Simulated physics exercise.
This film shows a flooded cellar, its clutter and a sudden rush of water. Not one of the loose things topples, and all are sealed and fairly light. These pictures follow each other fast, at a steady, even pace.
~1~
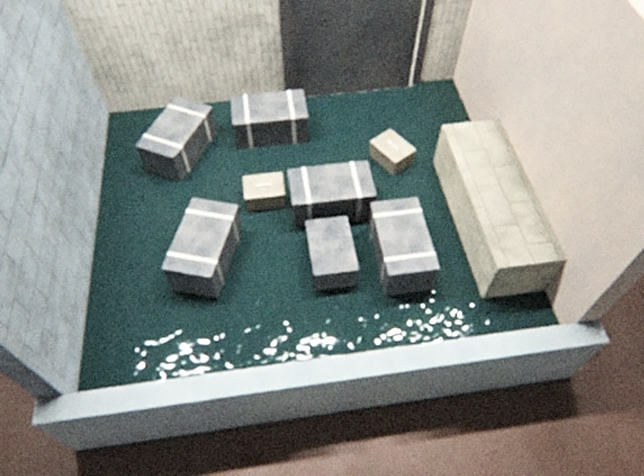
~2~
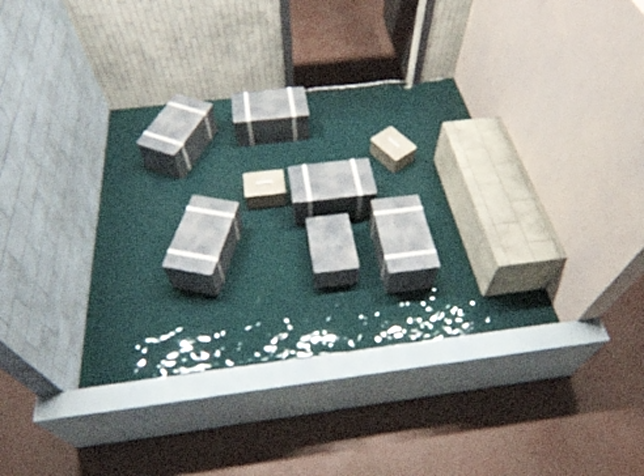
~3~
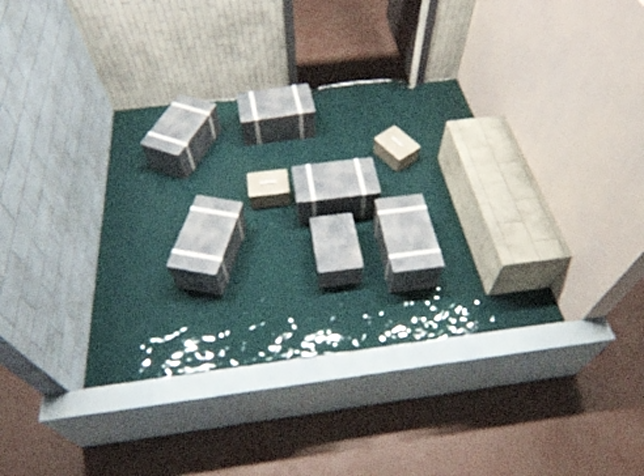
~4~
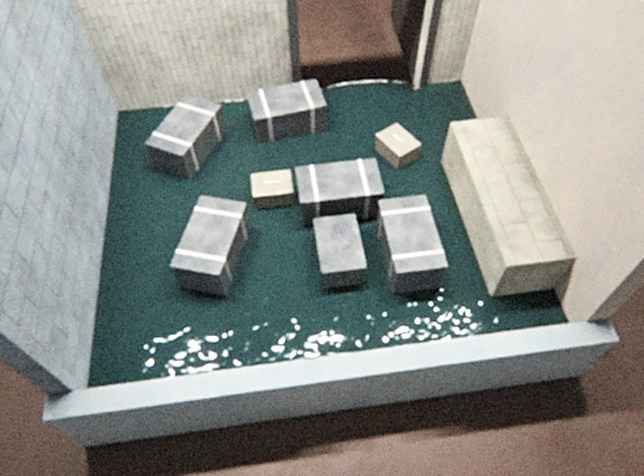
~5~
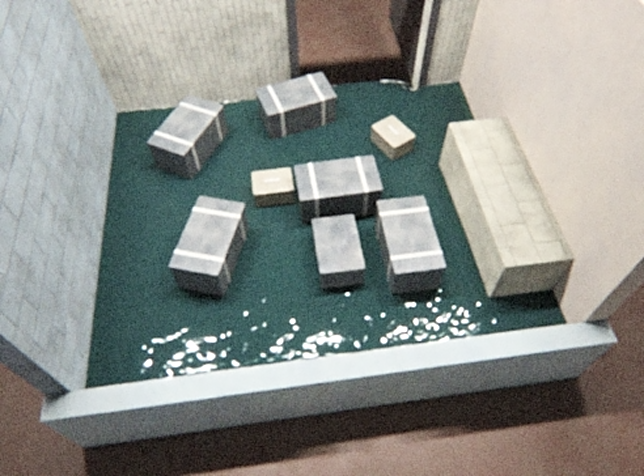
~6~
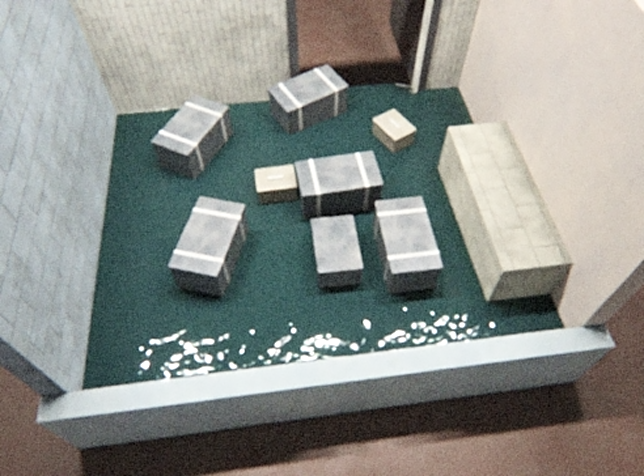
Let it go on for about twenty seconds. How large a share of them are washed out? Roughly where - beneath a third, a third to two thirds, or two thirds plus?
My forecast is two thirds and up.
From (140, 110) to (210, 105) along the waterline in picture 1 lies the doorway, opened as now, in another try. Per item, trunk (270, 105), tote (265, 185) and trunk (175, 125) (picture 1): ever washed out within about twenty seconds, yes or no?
Note - 1: Escaped; 2: Escaped; 3: Escaped.
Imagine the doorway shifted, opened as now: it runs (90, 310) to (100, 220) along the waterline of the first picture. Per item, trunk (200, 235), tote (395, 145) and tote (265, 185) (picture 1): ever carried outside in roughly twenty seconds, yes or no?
First one flushed away, second held back, third flushed away.
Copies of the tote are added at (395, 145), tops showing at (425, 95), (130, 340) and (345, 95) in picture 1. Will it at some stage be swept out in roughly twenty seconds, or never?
The first leaves, the second does not leave, and the third leaves.
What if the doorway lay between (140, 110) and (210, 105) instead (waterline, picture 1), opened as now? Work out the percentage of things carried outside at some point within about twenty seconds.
I'd reckon around 50 percent.
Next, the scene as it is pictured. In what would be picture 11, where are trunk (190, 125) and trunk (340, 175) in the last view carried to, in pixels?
The tops should be near (224, 111) and near (370, 122).
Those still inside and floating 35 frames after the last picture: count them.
Tally: 1.
A moment on, 2 of 8 are out; 6 afloat.
Next, 5 of 8 are out; 3 afloat.
Later, 7 of 8 are out; 1 afloat.
In the end, 8 of 8 are out; 0 afloat.
